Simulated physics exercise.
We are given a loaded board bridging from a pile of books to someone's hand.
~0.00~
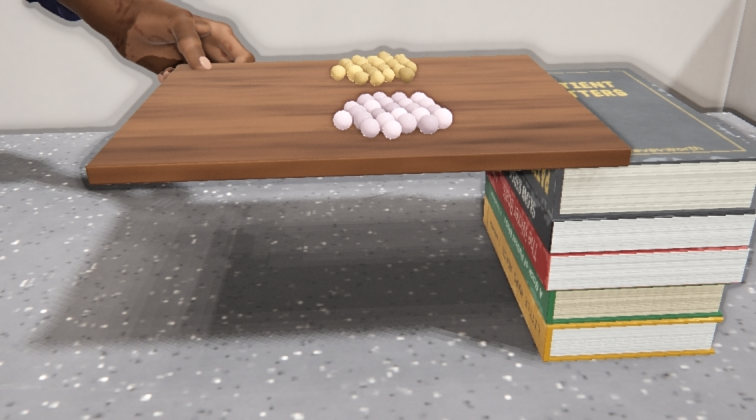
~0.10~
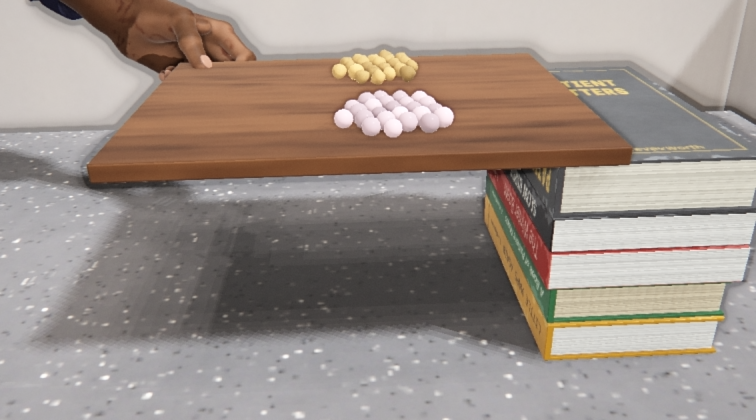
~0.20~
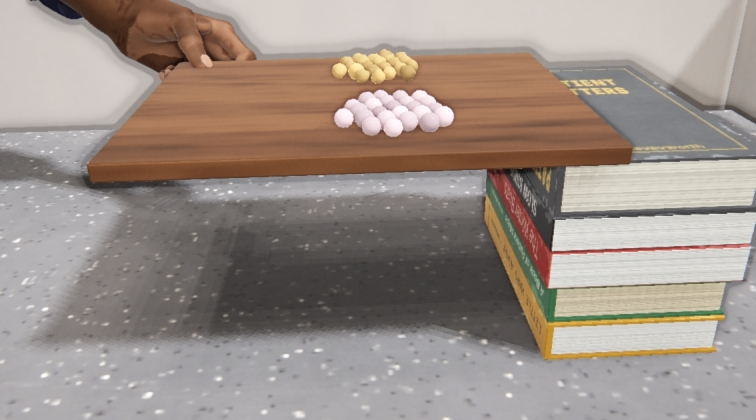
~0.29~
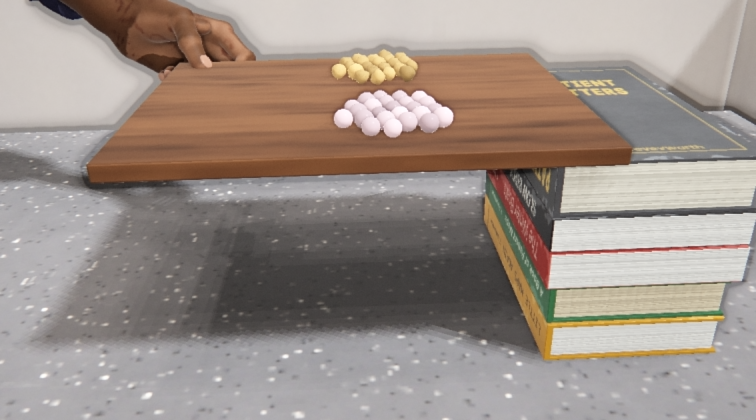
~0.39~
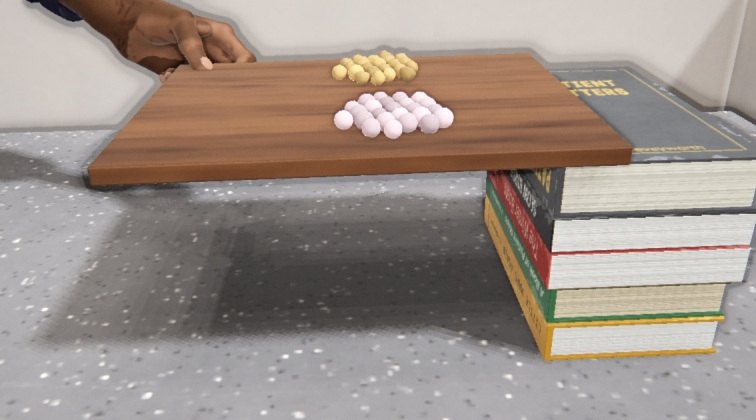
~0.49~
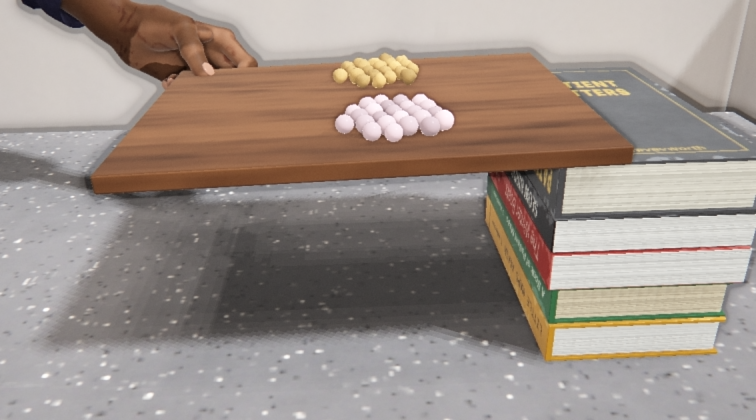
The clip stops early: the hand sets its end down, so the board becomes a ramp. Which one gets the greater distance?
Farther out in the end is the closer-in one.
After 1.19 s, board sloping at 18°; near handful most still on the board; far handful all still on the board.
After 1.80 s, board sloping at 32°; near handful mostly up to a board's length out; far handful mostly at the foot of the board.
After 2.32 s, board resting at 33°; near handful mostly one to two board lengths out, a small part gone off the counter; far handful mostly less than half a board's length out.
By the end (3.8 s), board resting at 33°; near handful mostly more than two board lengths out, about half gone off the counter; far handful mostly less than half a board's length out; the near handful has gone farther.
